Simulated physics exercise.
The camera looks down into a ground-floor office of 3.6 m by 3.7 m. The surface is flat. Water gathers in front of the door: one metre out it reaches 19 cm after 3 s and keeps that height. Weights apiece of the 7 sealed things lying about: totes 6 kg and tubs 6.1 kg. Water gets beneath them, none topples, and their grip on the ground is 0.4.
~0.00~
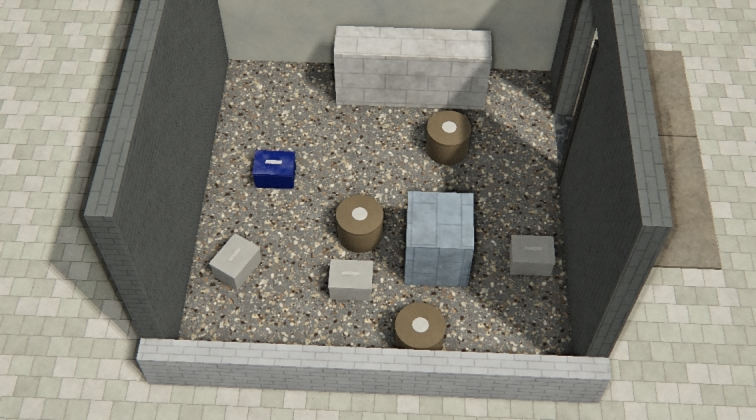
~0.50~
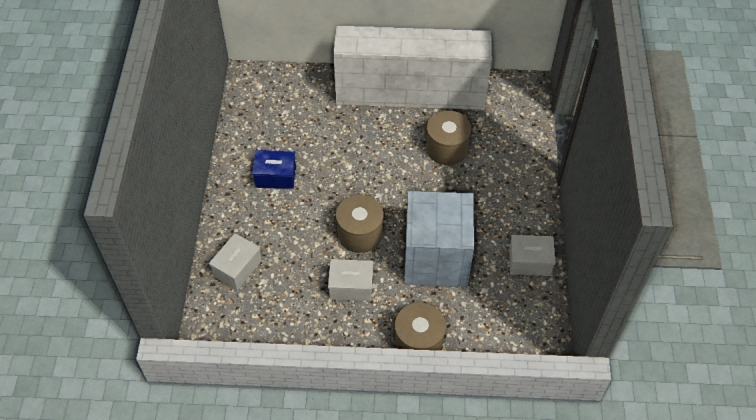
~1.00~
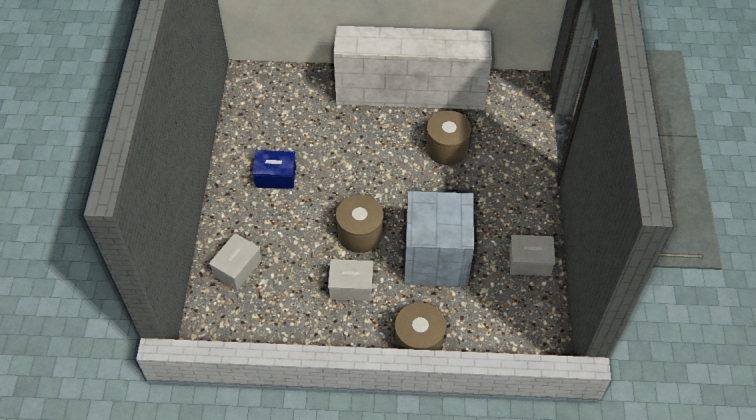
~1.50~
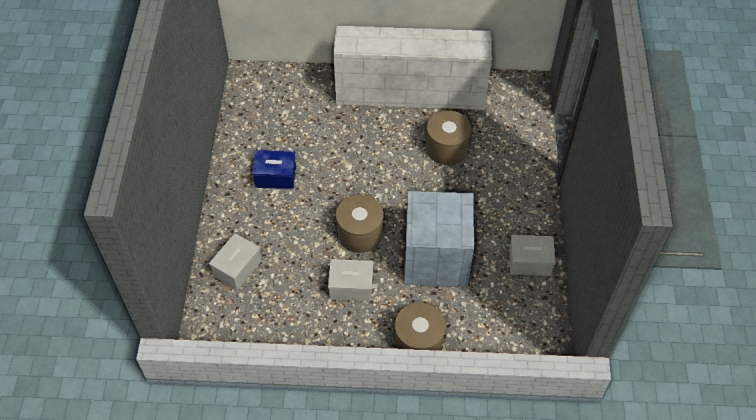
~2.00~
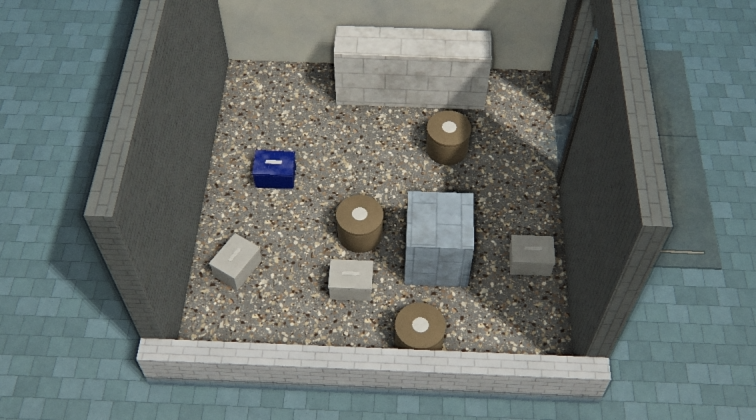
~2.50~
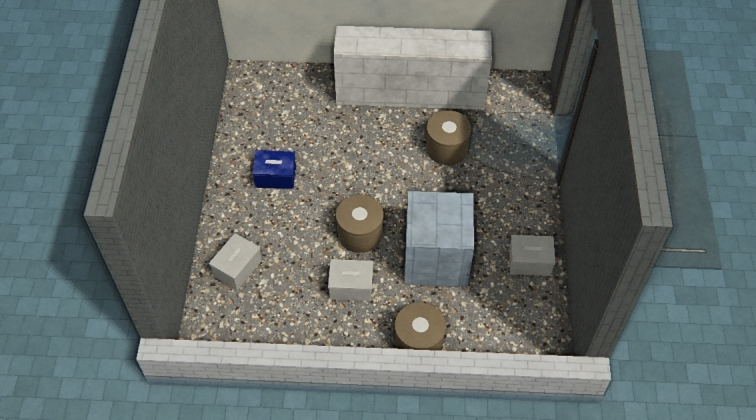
In the video, bluish water spreads over the paving around a walled, pebble-floored room seen from above, then a small patch creeps inside near the doorway at right, while the blue box, grey boxes and brown tubs stay still.
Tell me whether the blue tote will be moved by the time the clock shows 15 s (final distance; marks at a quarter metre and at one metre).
The blue tote travels far.
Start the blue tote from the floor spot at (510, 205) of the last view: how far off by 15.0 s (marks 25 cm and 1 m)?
It gets carried off.
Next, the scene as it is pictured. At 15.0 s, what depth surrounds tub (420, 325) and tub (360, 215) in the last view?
About 9 and 10 cm.
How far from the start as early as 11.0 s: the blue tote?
About 200 cm.
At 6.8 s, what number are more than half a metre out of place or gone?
3 of them.
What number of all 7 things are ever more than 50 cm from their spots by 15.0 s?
7 of them.
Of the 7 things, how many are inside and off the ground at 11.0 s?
At that moment 6.
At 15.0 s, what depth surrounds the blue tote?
Roughly 9 cm.
After 3.5 s the blue tote is near (274, 162), 0.0 m from its start, aground; 0 afloat.
After 6.8 s the blue tote is near (219, 188), 0.6 m from its start, afloat; 2 afloat.
After 11.0 s the blue tote is near (339, 330), 2.0 m from its start, afloat; 6 afloat.
After 15.0 s the blue tote is near (525, 200), 2.5 m from its start, afloat; 7 afloat.
